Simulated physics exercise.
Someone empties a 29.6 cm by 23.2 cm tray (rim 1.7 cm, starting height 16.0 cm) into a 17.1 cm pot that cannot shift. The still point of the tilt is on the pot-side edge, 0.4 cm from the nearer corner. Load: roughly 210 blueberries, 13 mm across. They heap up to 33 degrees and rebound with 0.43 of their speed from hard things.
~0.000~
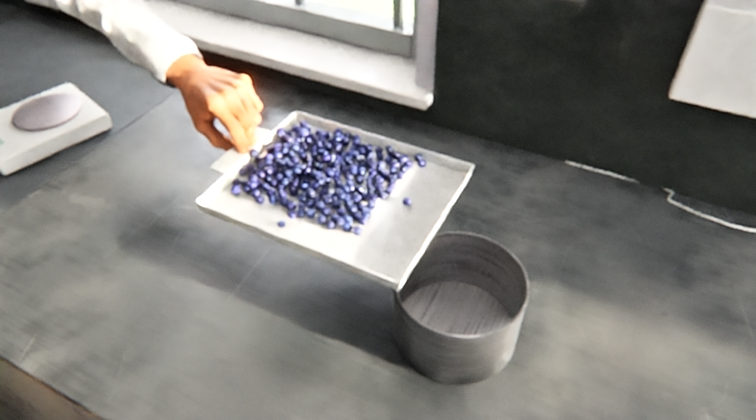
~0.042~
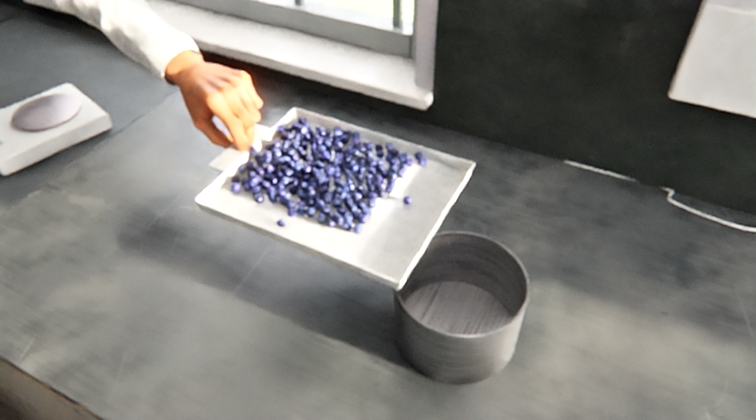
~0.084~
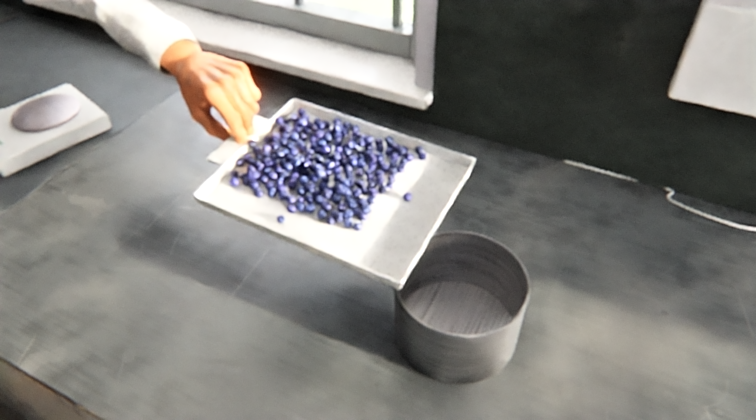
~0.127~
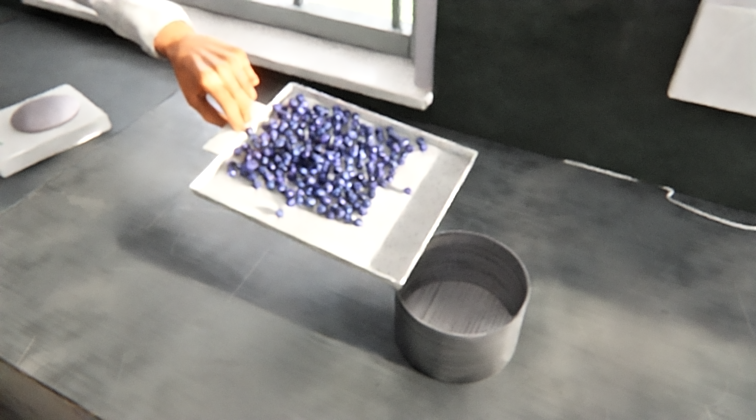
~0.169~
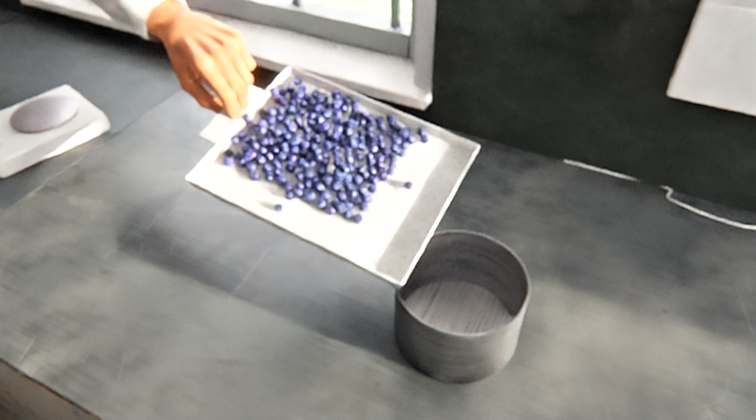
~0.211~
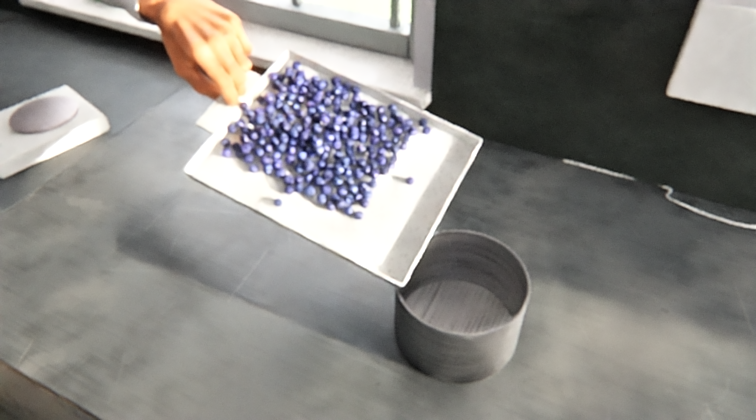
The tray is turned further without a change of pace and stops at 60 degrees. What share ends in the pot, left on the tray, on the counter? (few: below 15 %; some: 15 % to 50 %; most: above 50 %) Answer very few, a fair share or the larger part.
Pot: Very few, tray: A fair share, counter: The larger part.
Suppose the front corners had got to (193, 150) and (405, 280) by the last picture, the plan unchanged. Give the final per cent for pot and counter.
Pot 35, counter 25.
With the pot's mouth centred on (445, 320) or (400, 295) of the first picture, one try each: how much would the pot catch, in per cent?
Some 45 and 20 per cent.
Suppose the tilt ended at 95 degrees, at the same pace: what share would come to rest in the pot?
It would be near 0 per cent.
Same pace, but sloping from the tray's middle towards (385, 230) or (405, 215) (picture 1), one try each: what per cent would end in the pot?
Some 30 and 40 per cent.
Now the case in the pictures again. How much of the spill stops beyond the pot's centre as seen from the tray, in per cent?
Roughly 70 per cent.
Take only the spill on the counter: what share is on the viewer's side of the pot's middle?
About 100 per cent.
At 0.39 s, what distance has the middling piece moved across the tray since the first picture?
Some 2 cm.
Then, at 0.39 s, tilt 41 degrees; the tray holds 100 %, the pot 0 %.
Then, at 0.50 s, tilt 55 degrees; the tray holds 100 %, the pot 0 %.
Then, at 0.75 s, tilt 60 degrees; the tray holds 50 %, the pot 0 %.
By 1.9 s all is still; pot 5 %, tray 35 %, counter 65 %.
